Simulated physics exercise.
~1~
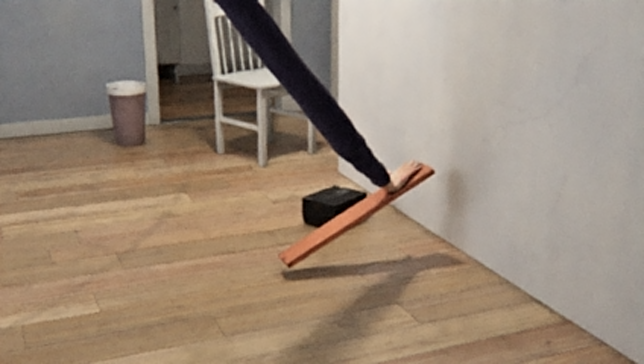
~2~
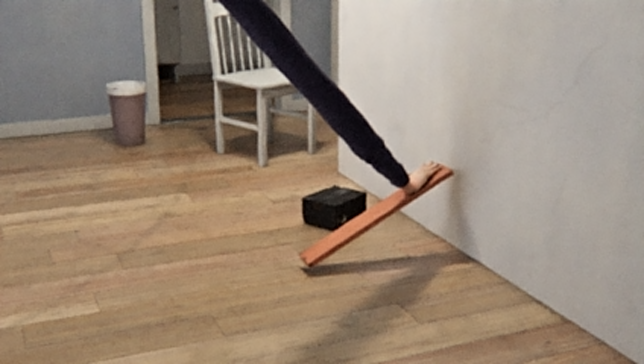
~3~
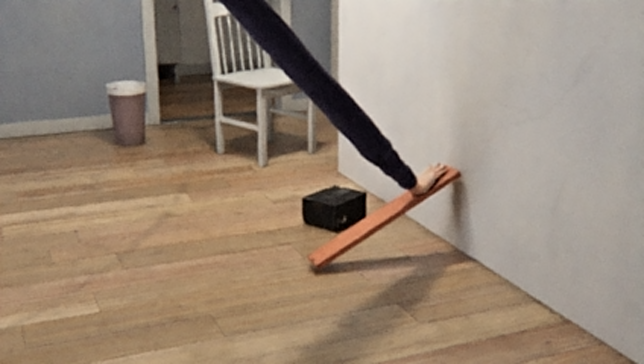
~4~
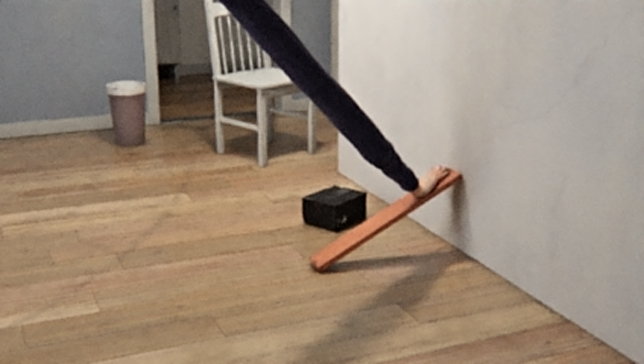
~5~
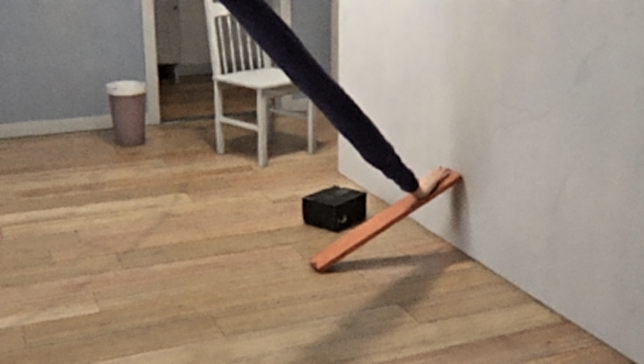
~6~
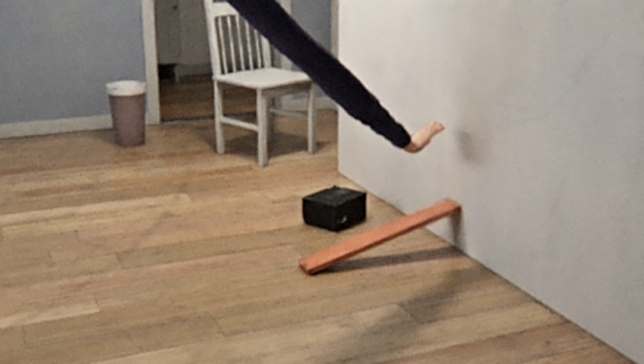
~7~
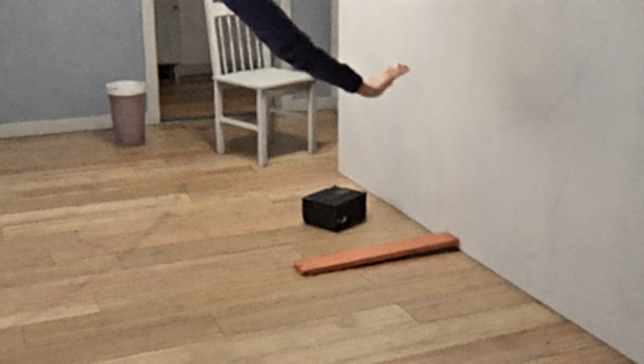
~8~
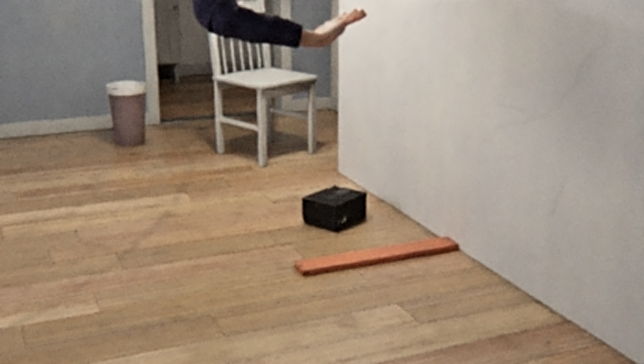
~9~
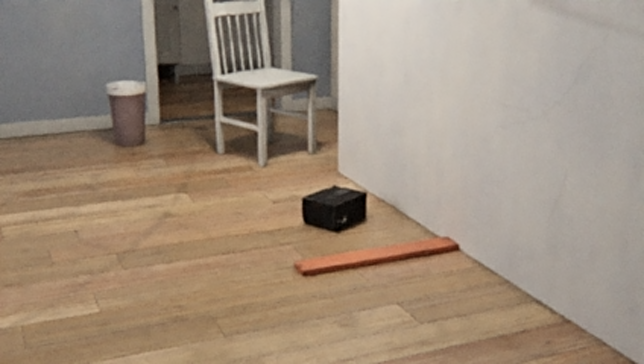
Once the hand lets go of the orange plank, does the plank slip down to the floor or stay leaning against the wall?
It slips down. Its raised end drops along the wall as its foot slides out a little to the left, and the plank ends up lying flat on the floor.
On a wooden floor, a hand leans an orange plank against a white wall and lets go, the plank slipping down flat.
